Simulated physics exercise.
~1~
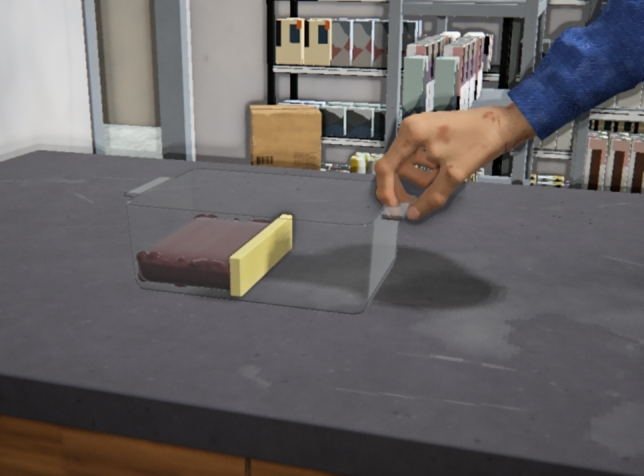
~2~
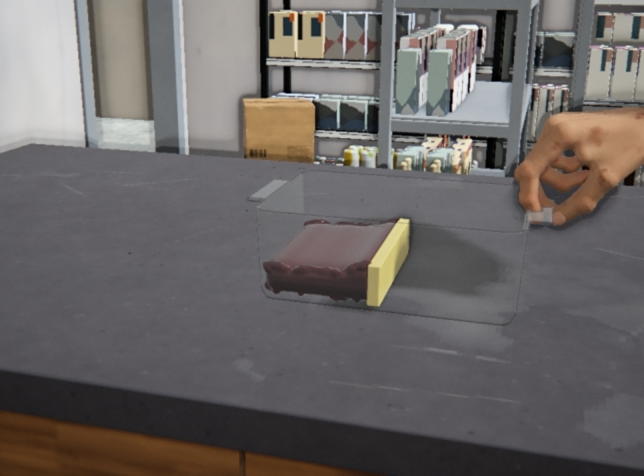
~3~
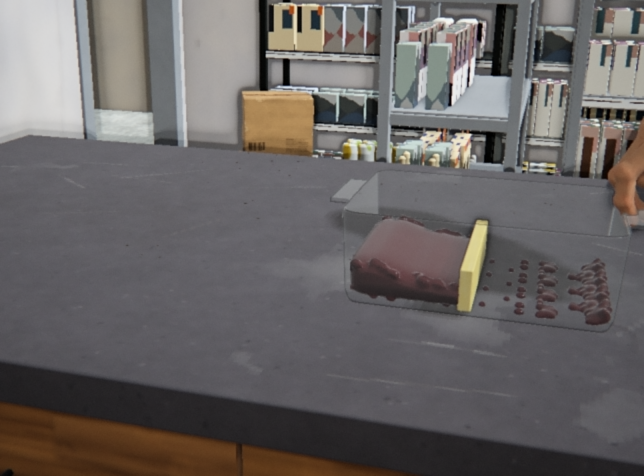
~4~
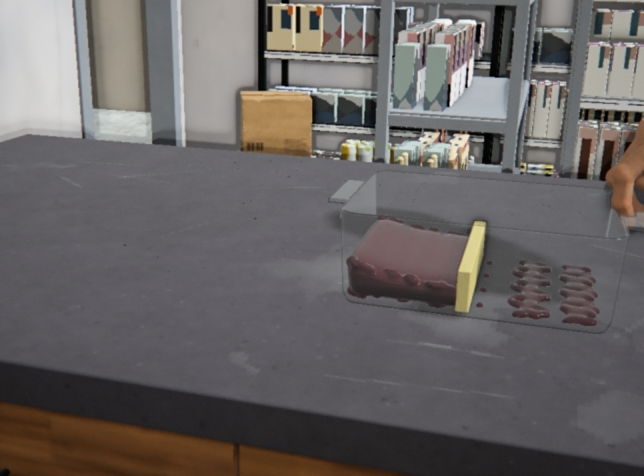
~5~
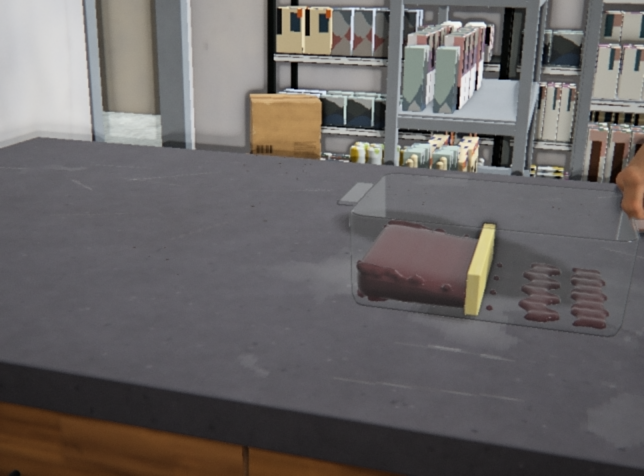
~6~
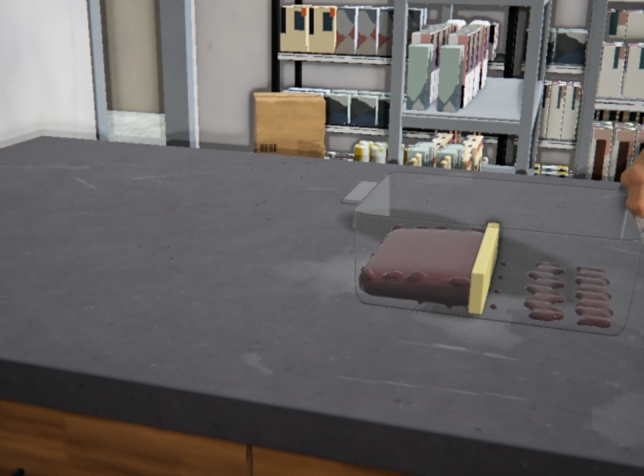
A hand pulls a clear tub right, and some dark red liquid crosses its yellow divider.
